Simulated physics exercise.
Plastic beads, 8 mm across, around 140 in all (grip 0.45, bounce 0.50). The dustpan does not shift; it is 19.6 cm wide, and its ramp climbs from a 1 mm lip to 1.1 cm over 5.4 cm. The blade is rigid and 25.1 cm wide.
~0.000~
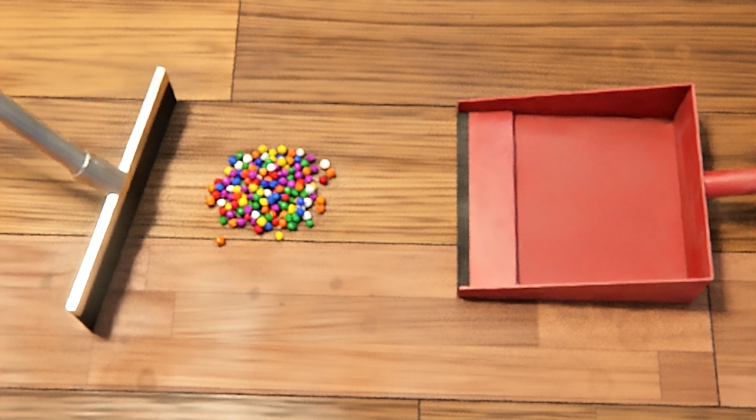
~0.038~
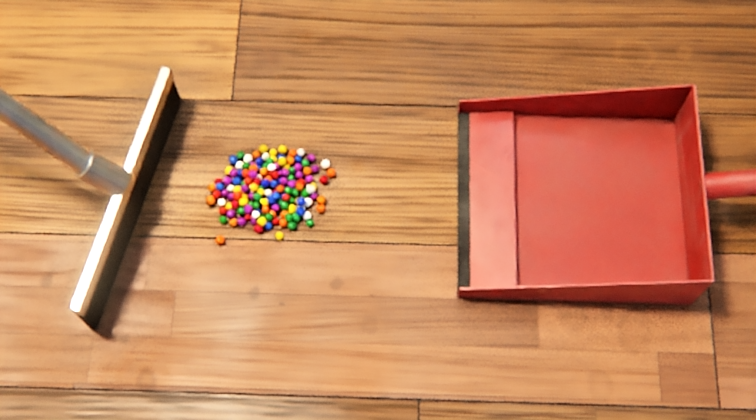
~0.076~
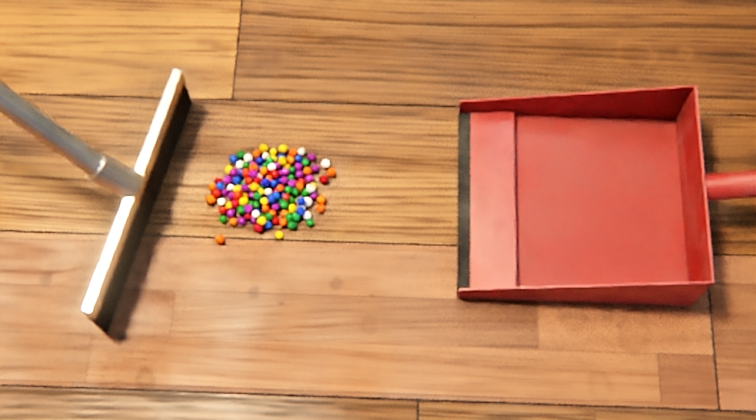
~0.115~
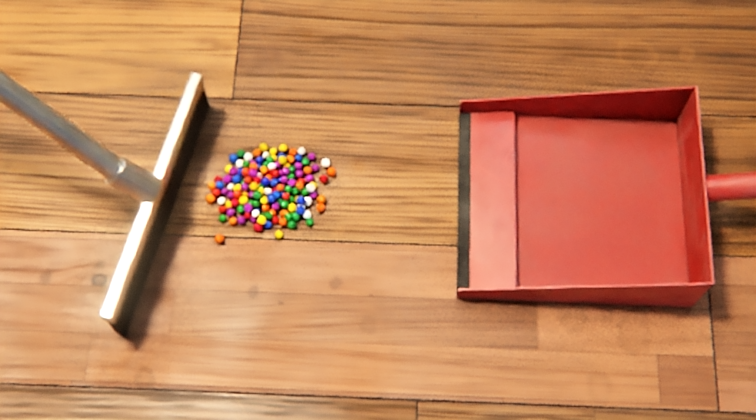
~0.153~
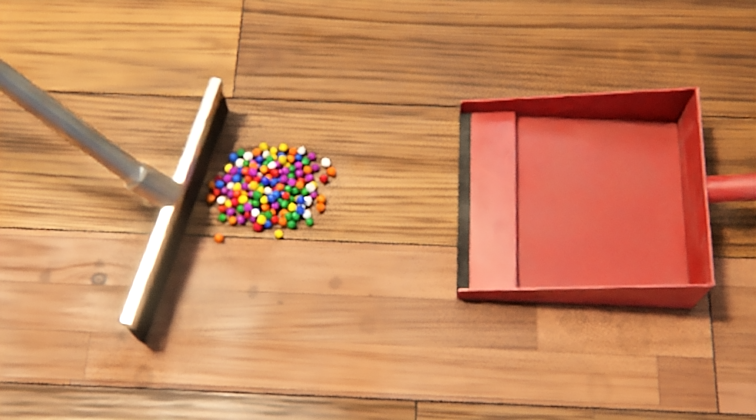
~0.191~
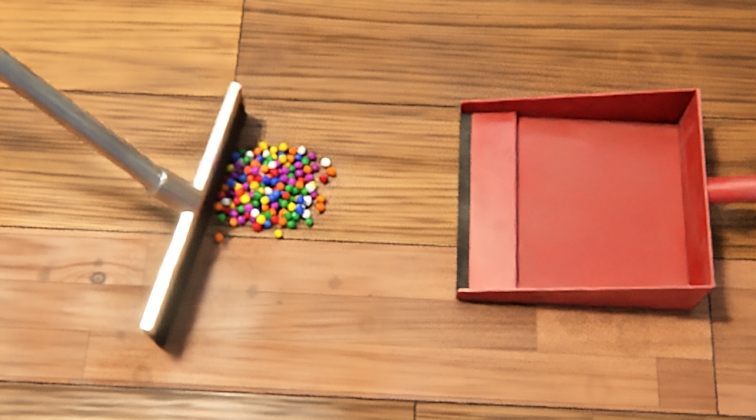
The footage shows a wide blade on a metal handle sliding rightward across a wooden floor until it touches the left edge of a pile of multicoloured beads, while a red dustpan stays still on the right.
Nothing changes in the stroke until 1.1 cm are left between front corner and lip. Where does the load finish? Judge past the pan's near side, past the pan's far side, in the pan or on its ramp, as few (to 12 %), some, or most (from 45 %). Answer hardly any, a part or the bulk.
Past the pan's near side: A part; past the pan's far side: Hardly any; in the pan or on its ramp: A part.
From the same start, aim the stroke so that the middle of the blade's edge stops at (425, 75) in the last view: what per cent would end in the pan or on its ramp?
Some 5 per cent.
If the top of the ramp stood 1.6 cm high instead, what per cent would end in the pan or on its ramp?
It would be near 20 per cent.
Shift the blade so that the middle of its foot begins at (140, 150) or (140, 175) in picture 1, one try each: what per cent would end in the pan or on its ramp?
About 25 and 35 per cent.
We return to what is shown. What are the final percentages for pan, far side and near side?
Near side 20; far side 5; pan 30.
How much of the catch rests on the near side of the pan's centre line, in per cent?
About 80 per cent.
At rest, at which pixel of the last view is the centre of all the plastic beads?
Near (458, 249).
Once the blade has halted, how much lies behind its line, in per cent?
About 10 per cent.
Then, at 0.40 s, middle of the blade 14 cm from the lip; 0 % over the lip, far side 0 %, near side 5 %.
Then, at 0.53 s, middle of the blade 7 cm from the lip; 0 % over the lip, far side 0 %, near side 10 %.
After 0.80 s, middle of the blade 4 cm from the lip; 30 % over the lip, far side 5 %, near side 20 %.
At rest (1.5 s), near side 20 %, far side 5 %, pan 30 %, in front of the lip or behind the blade 45 %.
